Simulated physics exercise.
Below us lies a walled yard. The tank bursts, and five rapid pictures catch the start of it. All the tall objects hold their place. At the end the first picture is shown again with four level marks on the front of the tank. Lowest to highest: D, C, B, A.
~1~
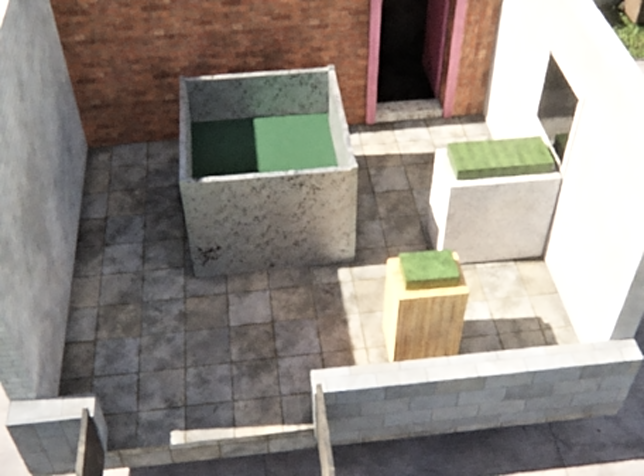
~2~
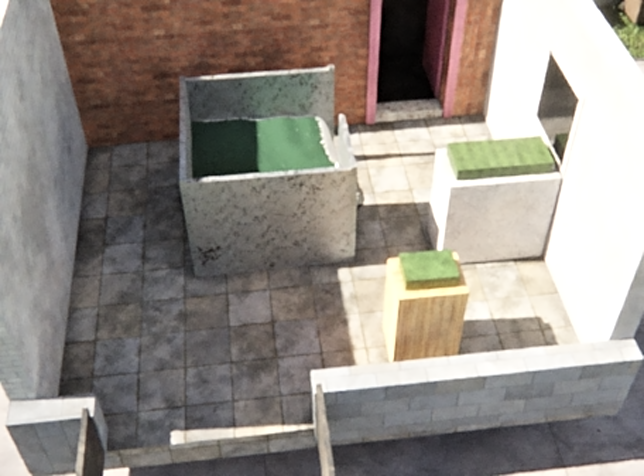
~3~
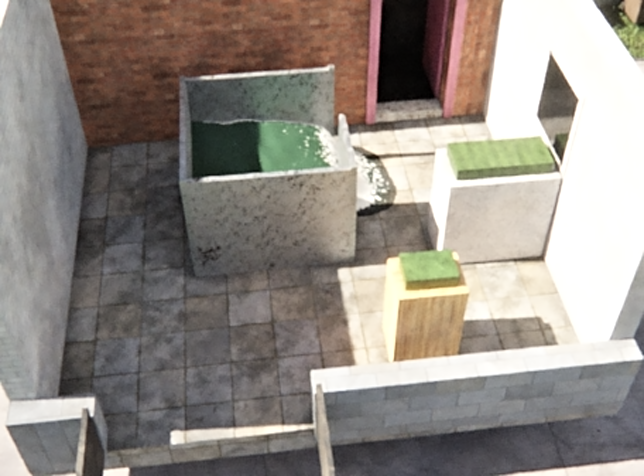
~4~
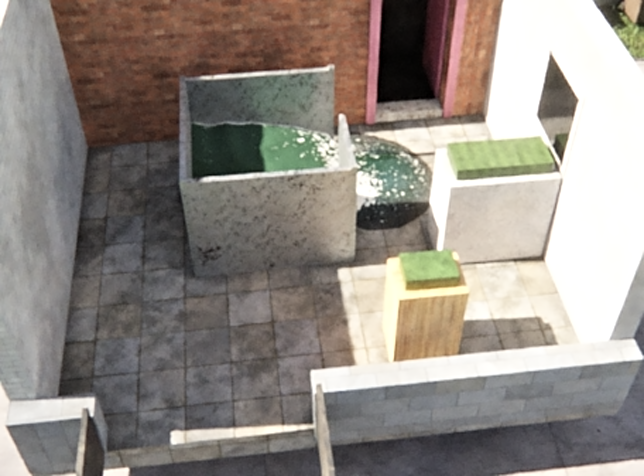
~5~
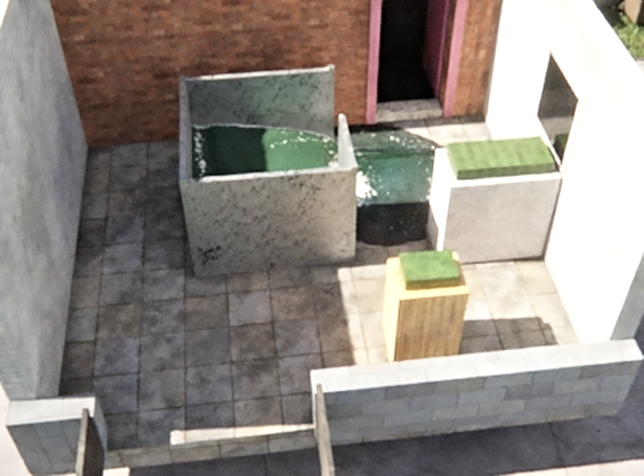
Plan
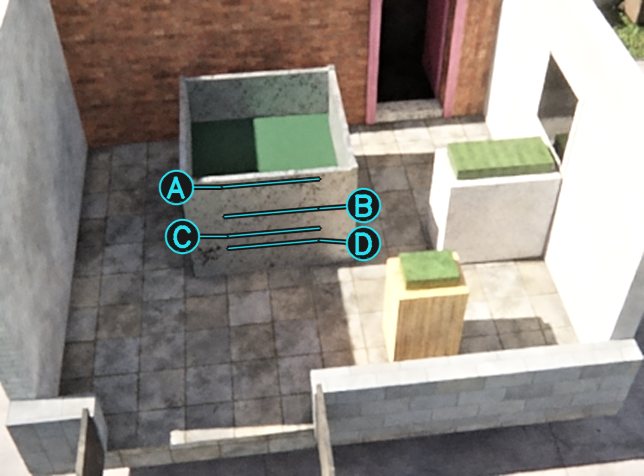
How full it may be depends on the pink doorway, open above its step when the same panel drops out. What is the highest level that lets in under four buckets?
D is the one.
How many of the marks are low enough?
One of the four.
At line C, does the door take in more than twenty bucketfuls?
No, it does not.
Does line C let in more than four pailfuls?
Yes.
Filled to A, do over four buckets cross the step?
Yes.
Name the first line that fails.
C.
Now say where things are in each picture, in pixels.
Water in the tank at rest, its middle at (266, 162); foot of the pink doorway at (408, 120); open gate at (204, 378), in the first frame.
Water covers 1 % of the ground, its front hidden from here, in the second frame.
Front seen at (383, 178), 4 % of the ground wet, in the third frame.
Front seen at (397, 152), 9 % of the ground wet, in the fourth frame.
Front seen at (386, 133), 15 % of the ground wet, in the fifth frame.
On the marked copy, A at (270, 183); B at (272, 212); C at (273, 232); D at (274, 244); from the bottom up D, C, B, A.
For line A, dozens of bucketfuls pour in.
For line B, dozens of bucketfuls pour in.
For line C, about 10 bucketfuls get in.
For line D, a splash gets over, under a bucket.
